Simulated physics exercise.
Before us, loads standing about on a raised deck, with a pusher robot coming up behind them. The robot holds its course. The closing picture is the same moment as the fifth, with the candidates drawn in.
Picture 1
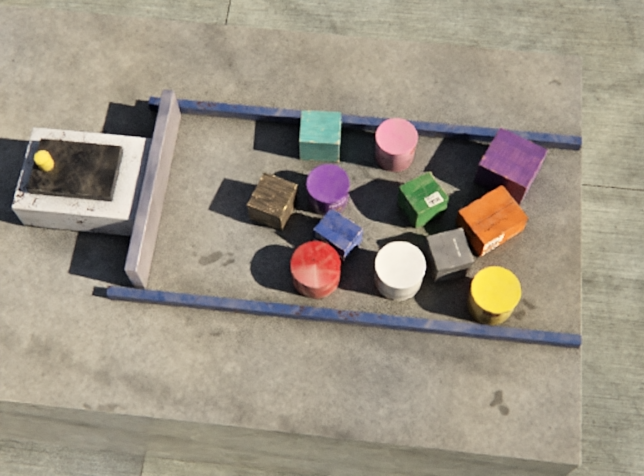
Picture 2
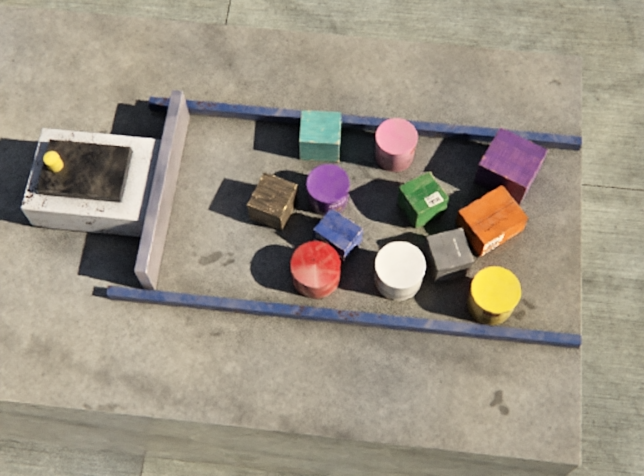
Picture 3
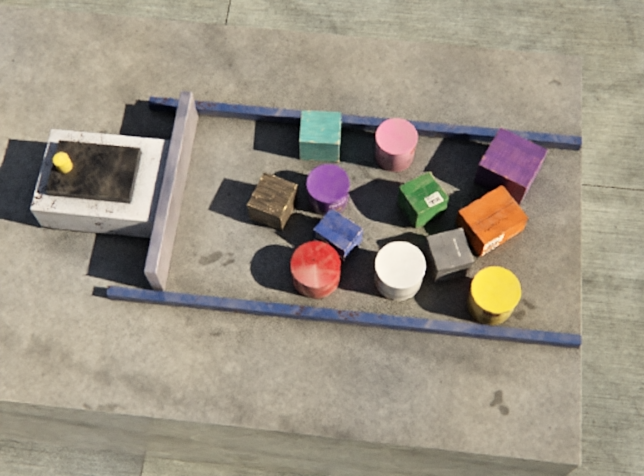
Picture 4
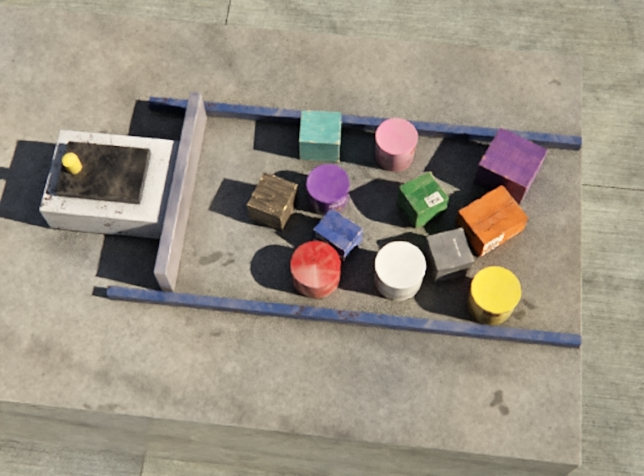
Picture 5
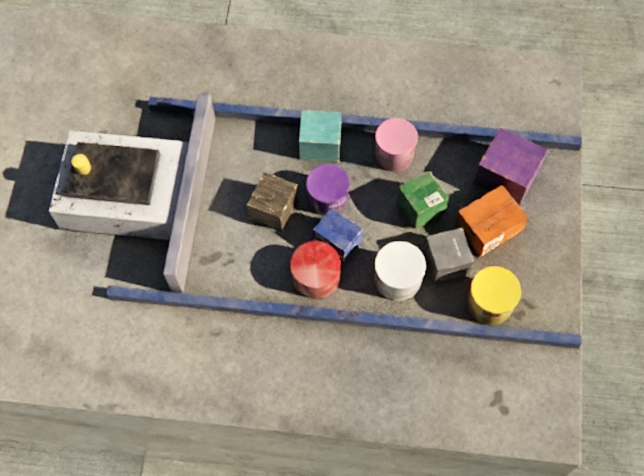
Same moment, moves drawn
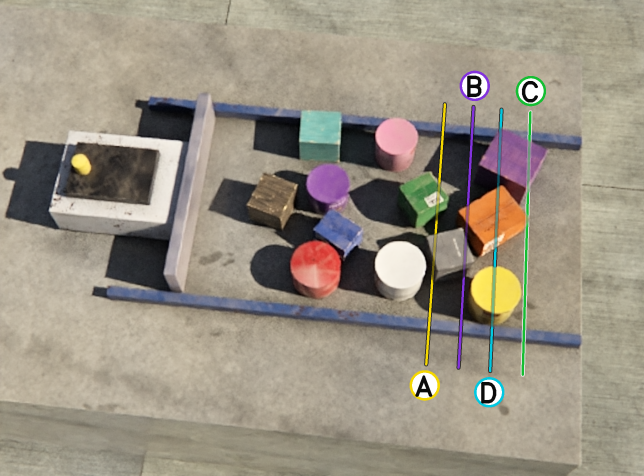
White robot with a wide pusher blade creeping right between blue rails toward colourful boxes and cylinders standing still on a deck.
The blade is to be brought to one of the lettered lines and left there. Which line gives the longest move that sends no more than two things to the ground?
It should halt at B.
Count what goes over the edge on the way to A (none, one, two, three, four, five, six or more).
The count is none.
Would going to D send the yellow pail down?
By then, yes.
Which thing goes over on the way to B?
The yellow pail goes over.
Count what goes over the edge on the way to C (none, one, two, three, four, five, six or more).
In all, six or more.
On the marked copy, A at (436, 226); B at (467, 229); C at (527, 235); D at (496, 232).
Following B. Soon after the start, robot (220, 183); turquoise crate (325, 137); blue parcel (343, 238).
Later, robot (319, 193); yellow pail (511, 299); orange parcel (500, 222).
In the end, robot (397, 200); yellow pail over the edge; purple crate (576, 177); one fallen.
As for the rest, A is within the limit but short; C drops seven; D drops four.
